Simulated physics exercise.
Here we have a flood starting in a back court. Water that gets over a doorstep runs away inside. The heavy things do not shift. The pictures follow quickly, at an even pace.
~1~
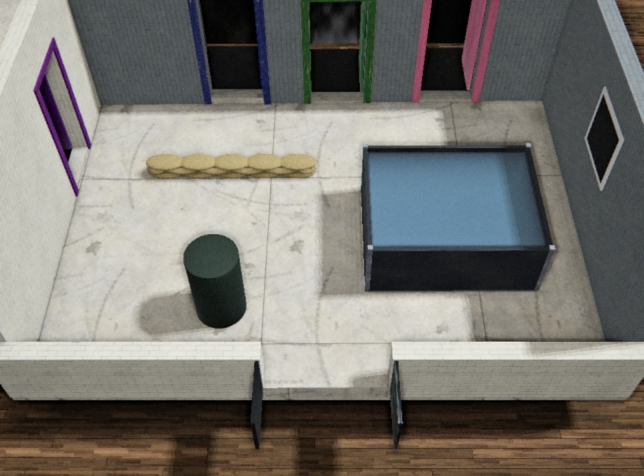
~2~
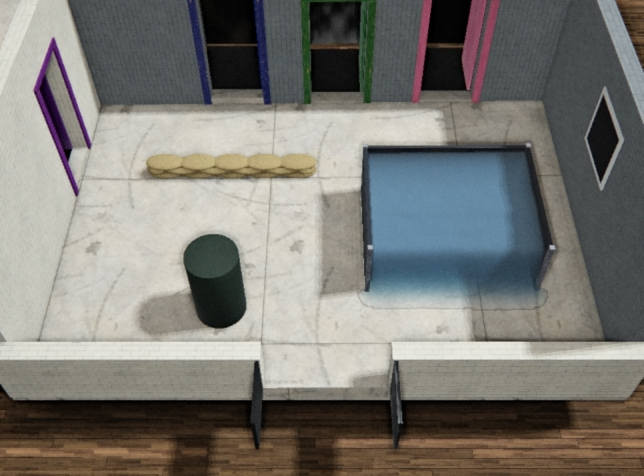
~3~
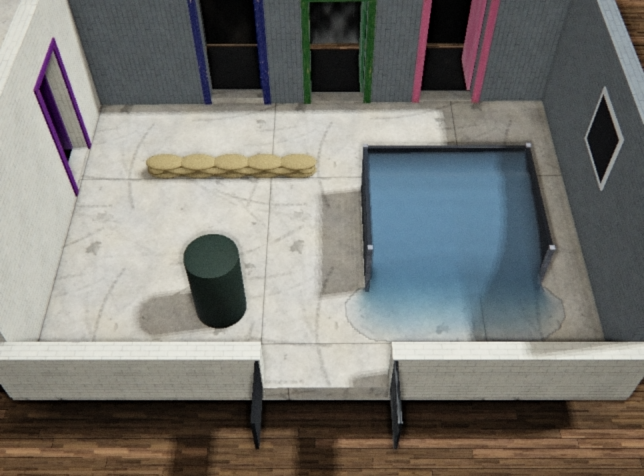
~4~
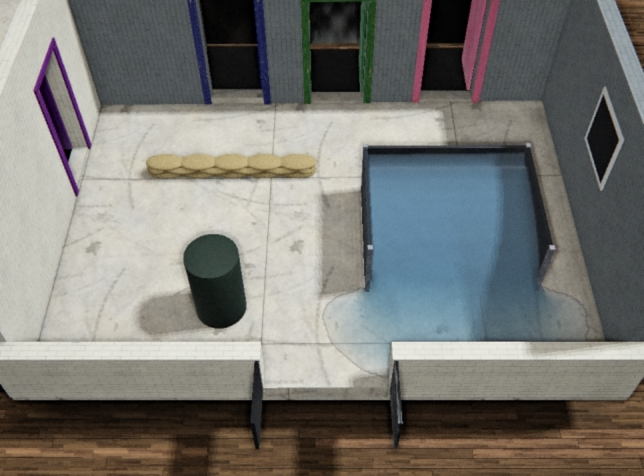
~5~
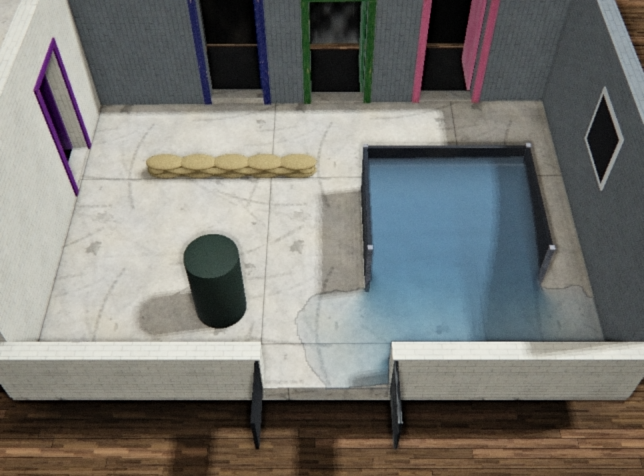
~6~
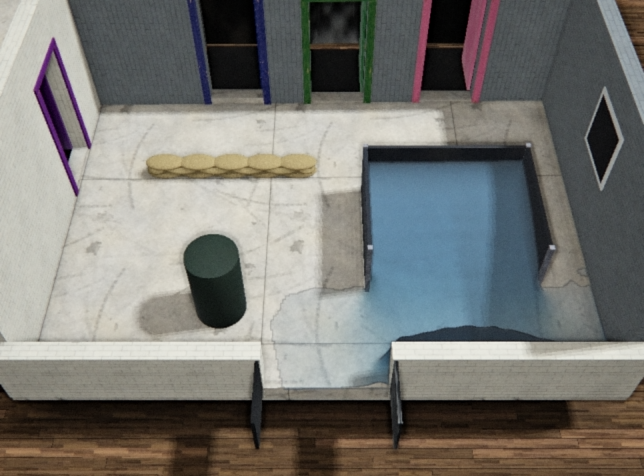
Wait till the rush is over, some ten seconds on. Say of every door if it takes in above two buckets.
In the end: The pink door lets in a lot; the green door admits no more than that; the purple door lets in a lot; the blue door admits no more than that.
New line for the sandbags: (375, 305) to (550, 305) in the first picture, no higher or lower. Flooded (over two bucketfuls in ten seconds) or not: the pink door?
The pink door lets more in.
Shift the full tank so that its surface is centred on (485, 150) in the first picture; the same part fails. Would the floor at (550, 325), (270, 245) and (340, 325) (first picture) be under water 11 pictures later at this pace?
One after the other: Flooded, free of water, covered.
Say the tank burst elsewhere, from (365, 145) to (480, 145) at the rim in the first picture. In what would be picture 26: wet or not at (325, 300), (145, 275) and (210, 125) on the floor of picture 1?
As listed: Dry, free of water, awash.
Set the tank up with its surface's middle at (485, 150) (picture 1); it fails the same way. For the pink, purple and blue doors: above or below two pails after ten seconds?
My reading: The pink door is under, the purple door lets more in, the blue door is under.
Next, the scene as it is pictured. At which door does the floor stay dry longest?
It is the door marked blue.
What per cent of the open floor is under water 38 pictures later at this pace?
Close to 90 %.
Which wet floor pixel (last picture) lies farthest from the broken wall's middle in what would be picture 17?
Near (84, 371).
A moment on, water covers 20 % of the floor; the pink door not reached, the green door not reached, the purple door not reached, the blue door not reached.
Next, water covers 30 % of the floor; the pink door not reached, the green door not reached, the purple door not reached, the blue door not reached.
Then, water covers 55 % of the floor; the pink door under two buckets in, the green door not reached, the purple door not reached, the blue door not reached.
Later, water covers 90 % of the floor; the pink door over two buckets in, the green door under two buckets in, the purple door wet at the sill, nothing in, the blue door wet at the sill, nothing in.
In the end, water covers 95 % of the floor; the pink door over two buckets in, the green door under two buckets in, the purple door far over two buckets in, the blue door wet at the sill, nothing in.
